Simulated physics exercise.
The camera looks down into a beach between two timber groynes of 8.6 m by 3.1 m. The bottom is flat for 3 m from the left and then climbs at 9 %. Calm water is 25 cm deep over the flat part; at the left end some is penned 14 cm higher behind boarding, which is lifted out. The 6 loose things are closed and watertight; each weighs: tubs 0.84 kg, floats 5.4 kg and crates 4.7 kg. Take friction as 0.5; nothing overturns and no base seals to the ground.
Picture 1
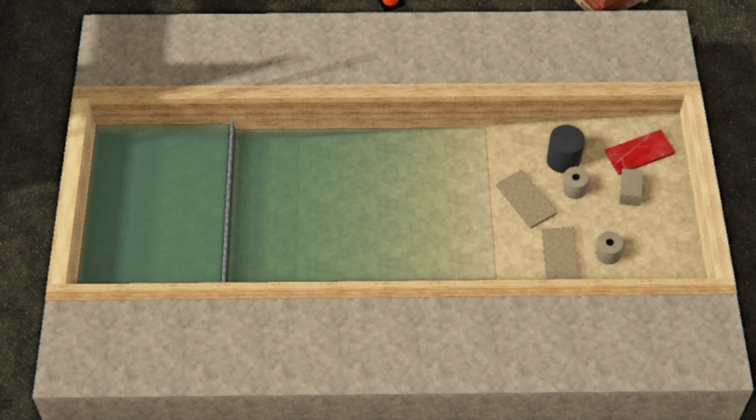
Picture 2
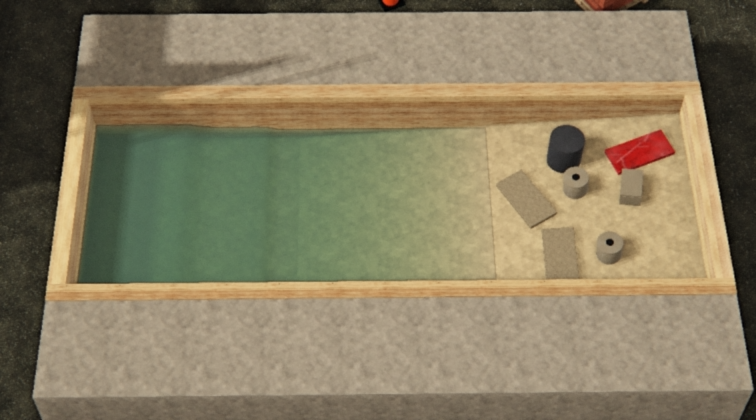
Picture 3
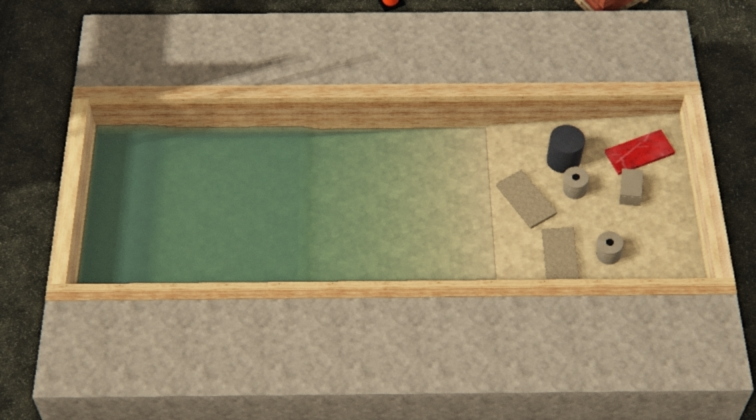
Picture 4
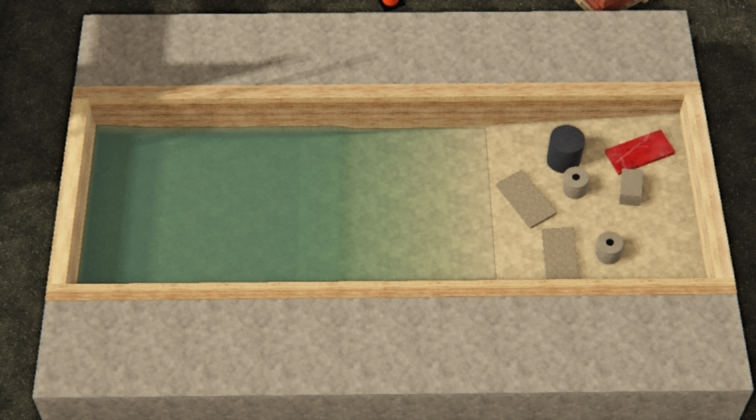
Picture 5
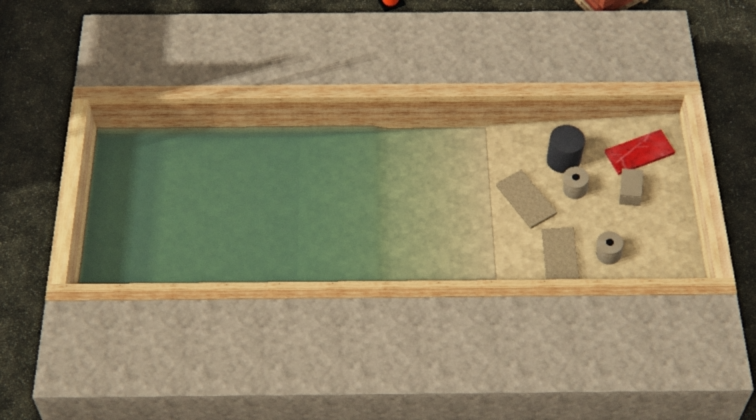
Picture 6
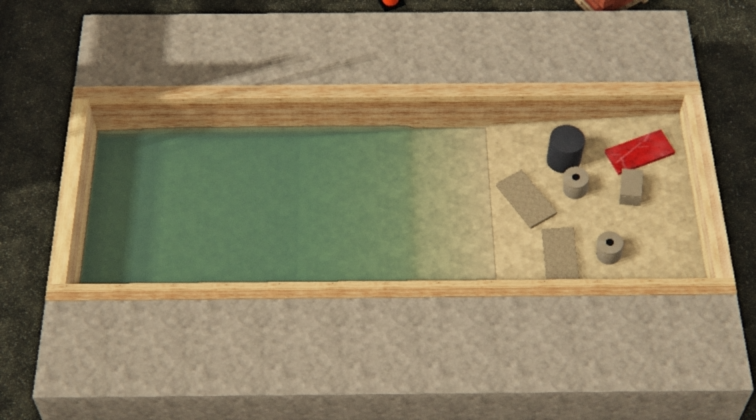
Water penned at the left end of a timber-sided beach surged rightward as a low wave once the boarding was lifted out, while the objects on the sand at the right stayed still.
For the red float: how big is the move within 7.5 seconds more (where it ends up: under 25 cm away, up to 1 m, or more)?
The red float holds its place.
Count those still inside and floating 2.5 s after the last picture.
At that moment 2.
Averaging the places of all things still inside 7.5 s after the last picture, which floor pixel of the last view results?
Around (483, 208).
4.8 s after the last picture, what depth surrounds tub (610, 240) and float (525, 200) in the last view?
About 3 and 4 cm.
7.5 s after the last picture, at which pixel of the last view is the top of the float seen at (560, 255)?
At about (393, 259).
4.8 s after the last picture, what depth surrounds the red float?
About 1 cm.
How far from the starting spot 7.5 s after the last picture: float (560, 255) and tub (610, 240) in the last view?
In turn: 250 cm, 250 cm.
Then, 0.6 s after the last picture the red float is near (640, 151), 0.0 m from its start, aground; 0 afloat.
Then, 2.5 s after the last picture the red float is near (640, 151), 0.0 m from its start, aground; 2 afloat.
Then, 4.8 s after the last picture the red float is near (640, 151), 0.0 m from its start, aground; 4 afloat.
Then, 7.5 s after the last picture the red float is near (640, 151), 0.0 m from its start, aground; 4 afloat.
